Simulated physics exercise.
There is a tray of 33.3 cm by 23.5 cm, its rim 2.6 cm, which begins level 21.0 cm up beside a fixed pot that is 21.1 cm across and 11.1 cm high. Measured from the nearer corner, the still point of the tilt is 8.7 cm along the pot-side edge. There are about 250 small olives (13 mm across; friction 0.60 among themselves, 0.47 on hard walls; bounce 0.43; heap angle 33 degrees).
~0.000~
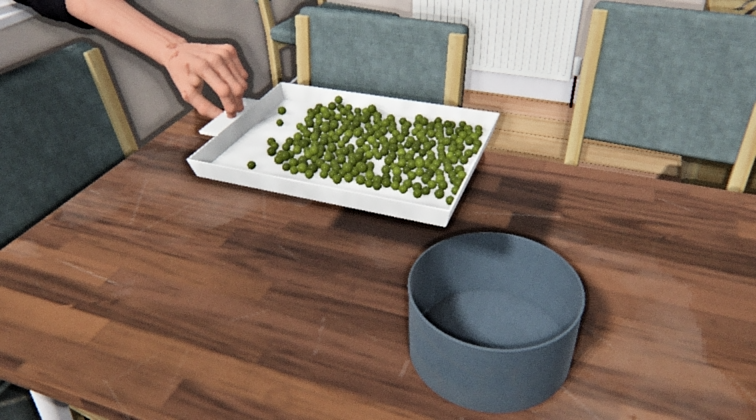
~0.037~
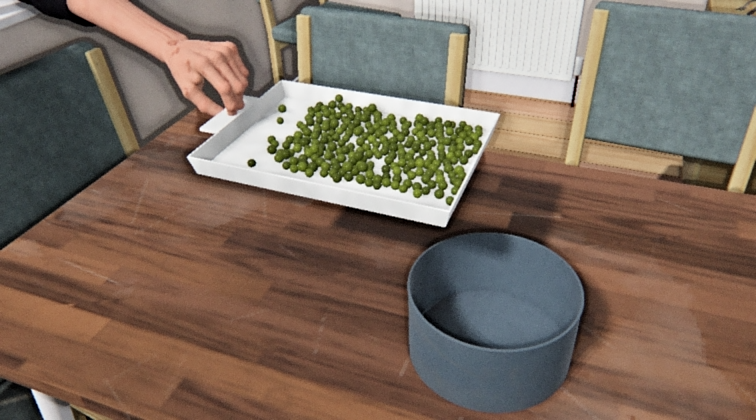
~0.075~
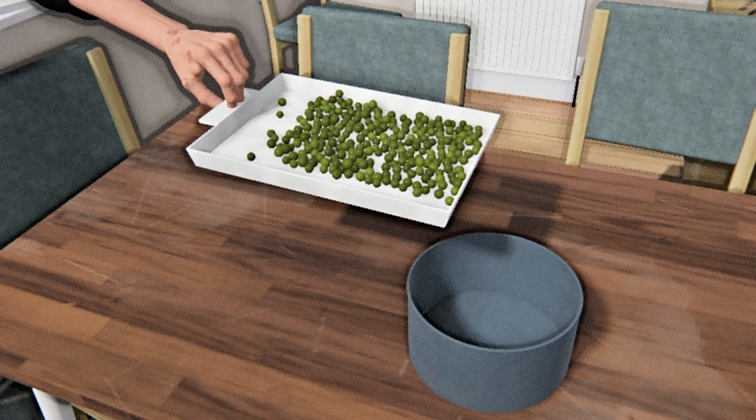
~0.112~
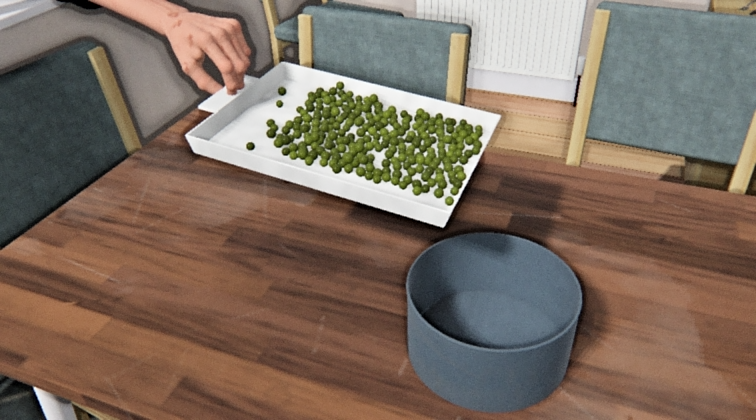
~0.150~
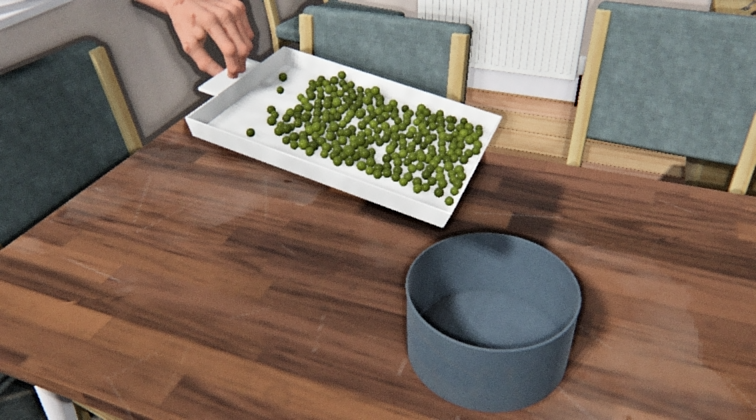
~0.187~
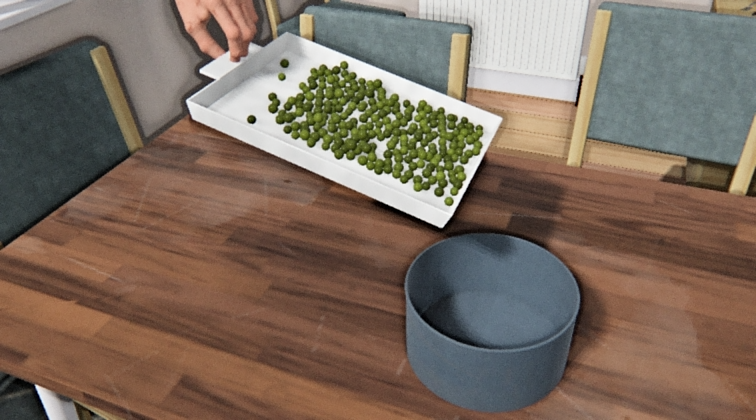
White tray of small green olives tilting as a hand raises its left end, beside a blue-grey pot on a wooden table.
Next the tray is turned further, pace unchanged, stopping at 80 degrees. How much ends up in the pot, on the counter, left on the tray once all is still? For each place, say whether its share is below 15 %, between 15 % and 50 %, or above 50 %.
Result: Pot: I'm guessing a good helping of the load. Counter: I'm guessing a good helping of the load. Left on the tray: I'm guessing a good helping of the load.
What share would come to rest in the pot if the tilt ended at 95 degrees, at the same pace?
Roughly 55 %.
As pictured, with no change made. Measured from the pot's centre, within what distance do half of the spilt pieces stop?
Some 22 centimetres.
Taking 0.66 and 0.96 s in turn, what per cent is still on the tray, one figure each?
Around 100 first, about 55 after.
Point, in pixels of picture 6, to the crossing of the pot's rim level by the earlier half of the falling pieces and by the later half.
(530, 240) or so first, later (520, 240).
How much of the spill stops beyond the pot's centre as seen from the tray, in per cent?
About 90 per cent.
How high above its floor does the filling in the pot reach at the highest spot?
About 2.5 centimetres.
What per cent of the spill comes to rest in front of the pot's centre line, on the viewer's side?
About 0 percent of the spill.
After 0.47 s, tilt 47 degrees; the tray holds 100 %, the pot 0 %.
After 0.66 s, tilt 69 degrees; the tray holds 100 %, the pot 0 %.
After 0.96 s, tilt 80 degrees; the tray holds 55 %, the pot 10 %.
In the end, at 2.0 s, pot 35 %, counter 35 %, tray 30 %.
